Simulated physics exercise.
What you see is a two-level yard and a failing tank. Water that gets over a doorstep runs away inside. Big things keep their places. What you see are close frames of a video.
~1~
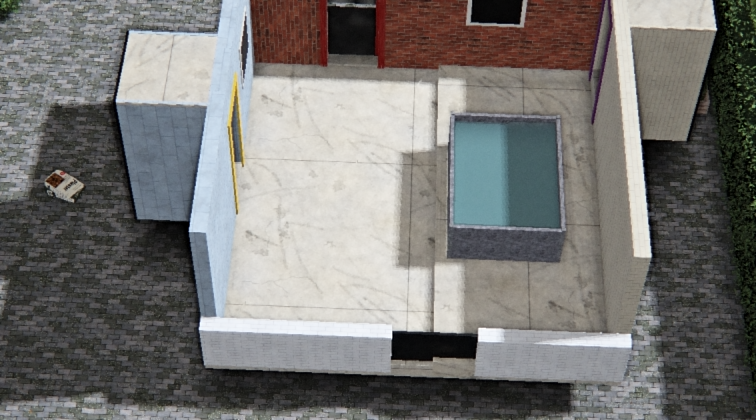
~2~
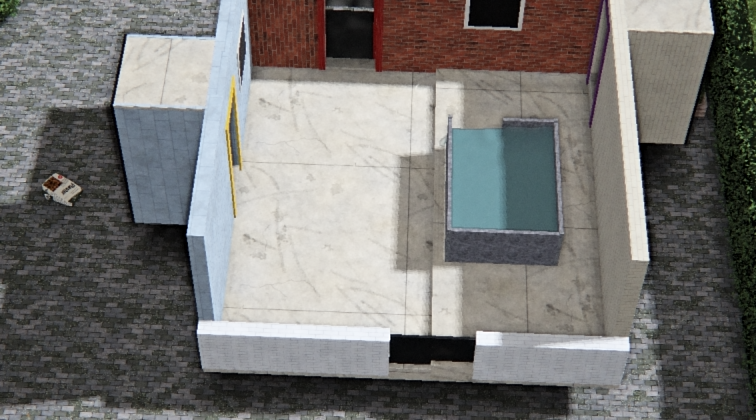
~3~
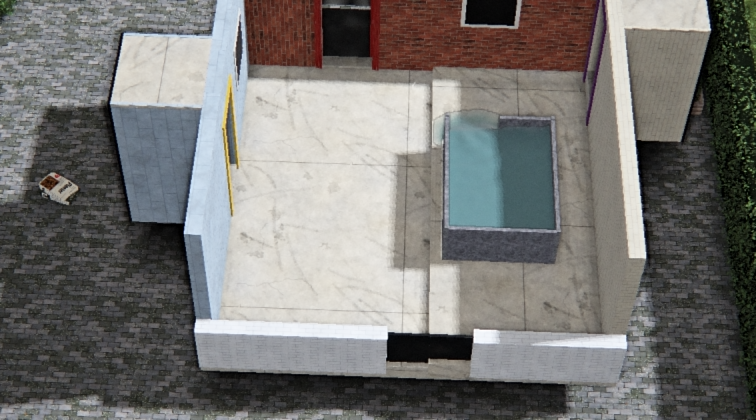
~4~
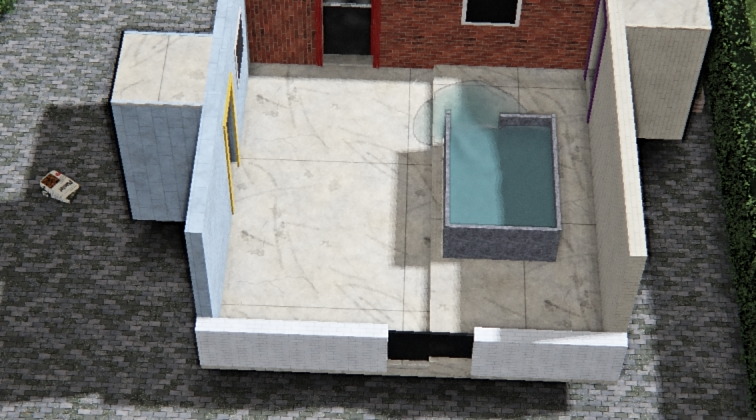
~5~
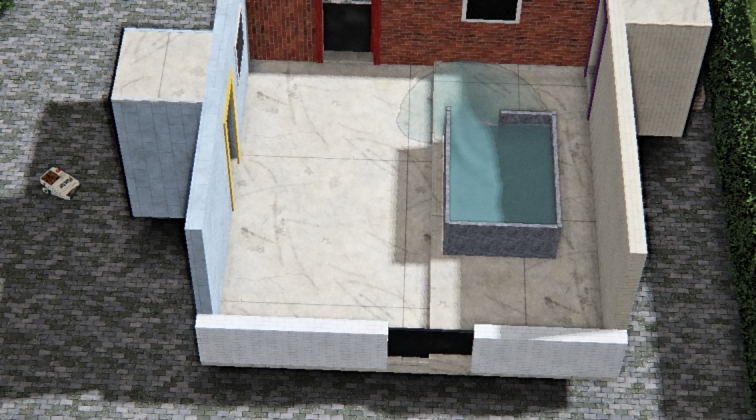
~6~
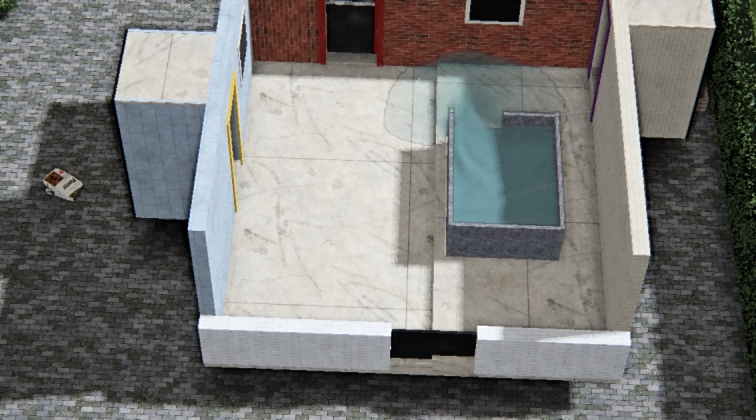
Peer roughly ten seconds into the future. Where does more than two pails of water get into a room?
In the end most likely the yellow door will not exceed two buckets, most likely the purple door will not exceed two buckets, most likely the red door will exceed two buckets.
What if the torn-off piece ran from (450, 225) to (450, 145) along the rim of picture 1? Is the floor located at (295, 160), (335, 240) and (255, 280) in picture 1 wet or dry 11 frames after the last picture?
First soaked, second soaked, third soaked.
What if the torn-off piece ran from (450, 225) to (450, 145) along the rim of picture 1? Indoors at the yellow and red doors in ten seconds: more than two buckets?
Note - yellow door: Above threshold; red door: Above threshold.
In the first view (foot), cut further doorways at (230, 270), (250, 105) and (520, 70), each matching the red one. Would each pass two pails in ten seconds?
Taken in sequence, they go: Not exceeded, exceeded, exceeded.
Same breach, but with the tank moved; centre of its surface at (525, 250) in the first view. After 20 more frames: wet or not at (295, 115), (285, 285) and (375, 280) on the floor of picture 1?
So, in the order given, I'd say soaked through, unaffected, unaffected.
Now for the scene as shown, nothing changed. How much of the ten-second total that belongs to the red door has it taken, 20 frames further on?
Estimate: Roughly 65 %.
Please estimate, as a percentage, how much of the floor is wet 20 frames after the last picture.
My estimate is near 50 per cent.
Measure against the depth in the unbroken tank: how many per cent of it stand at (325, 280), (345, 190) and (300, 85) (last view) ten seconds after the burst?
Readings in order: Around 14, 14 and 12 %.
A moment on, water covers 20 % of the floor; the yellow door not reached, the purple door wet at the sill, nothing in, the red door wet at the sill, nothing in.
Next, water covers 30 % of the floor; the yellow door not reached, the purple door wet at the sill, nothing in, the red door over two buckets in.
Then, water covers 50 % of the floor; the yellow door wet at the sill, nothing in, the purple door under two buckets in, the red door over two buckets in.
Later, water covers 85 % of the floor; the yellow door wet at the sill, nothing in, the purple door under two buckets in, the red door over two buckets in.
In the end, water covers 95 % of the floor; the yellow door wet at the sill, nothing in, the purple door under two buckets in, the red door far over two buckets in.
